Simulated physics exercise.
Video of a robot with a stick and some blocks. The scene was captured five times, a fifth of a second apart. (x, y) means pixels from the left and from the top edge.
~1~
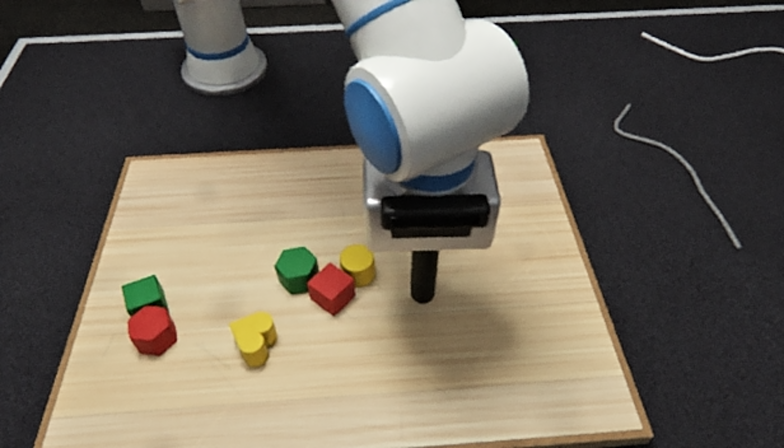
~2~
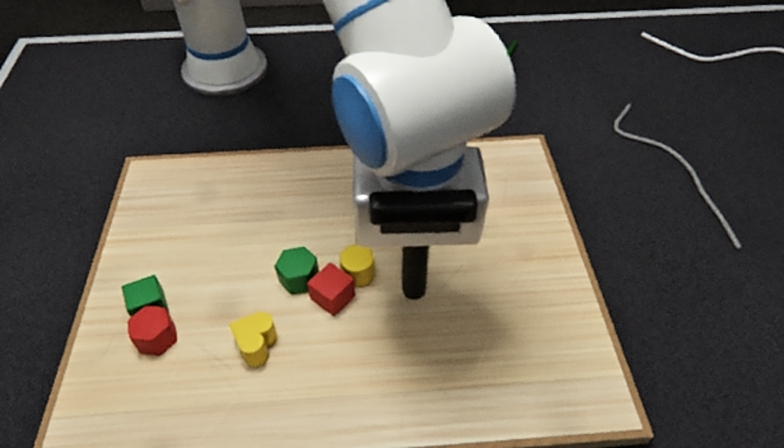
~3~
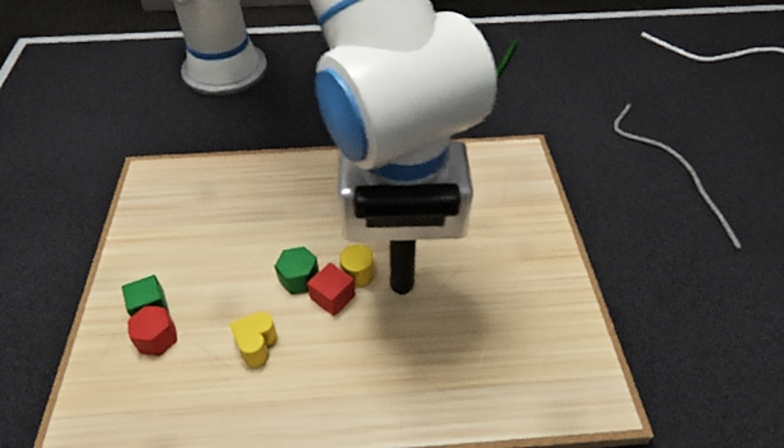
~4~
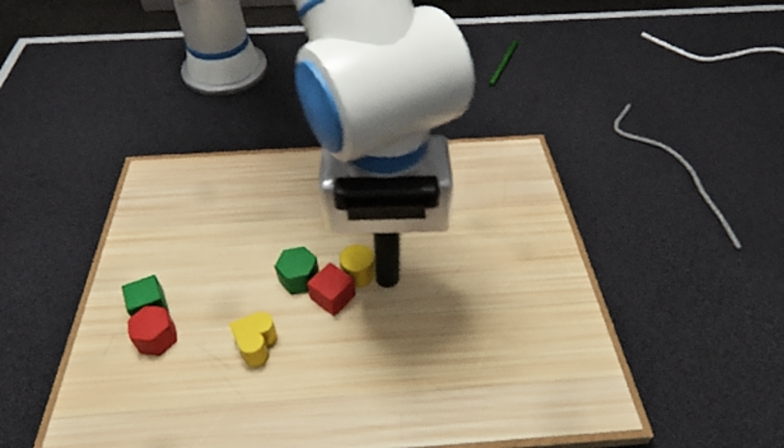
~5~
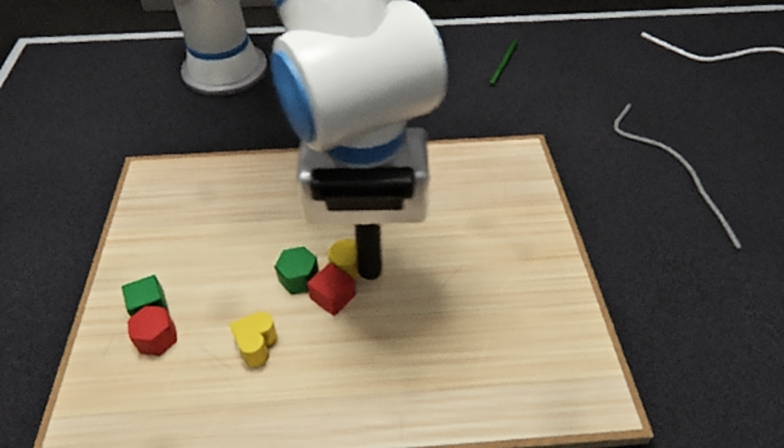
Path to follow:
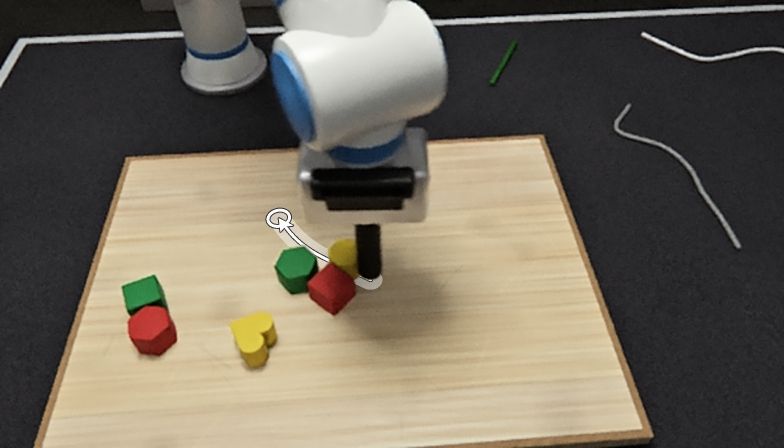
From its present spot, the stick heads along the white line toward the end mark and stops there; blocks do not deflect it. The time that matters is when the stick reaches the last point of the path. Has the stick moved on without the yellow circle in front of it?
Answer: No.
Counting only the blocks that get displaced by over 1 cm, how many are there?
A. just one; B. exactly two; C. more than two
It's A.
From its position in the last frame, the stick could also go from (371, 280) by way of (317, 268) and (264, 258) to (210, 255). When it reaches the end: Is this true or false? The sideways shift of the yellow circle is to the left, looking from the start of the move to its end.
That statement is not accurate.
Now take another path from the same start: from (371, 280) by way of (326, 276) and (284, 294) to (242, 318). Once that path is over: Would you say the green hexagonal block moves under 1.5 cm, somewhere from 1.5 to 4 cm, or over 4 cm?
Overall it shifts more than 4 cm.
The drawn path runs from (371, 280) by way of (316, 254) to (279, 218).
What follows on the original path. One third of the way, stick (332, 254); yellow circle (310, 232).
Two thirds of the way, stick (299, 234); yellow circle (281, 210).
At the end, stick (277, 209); green hexagonal block not moved; yellow circle (258, 187).
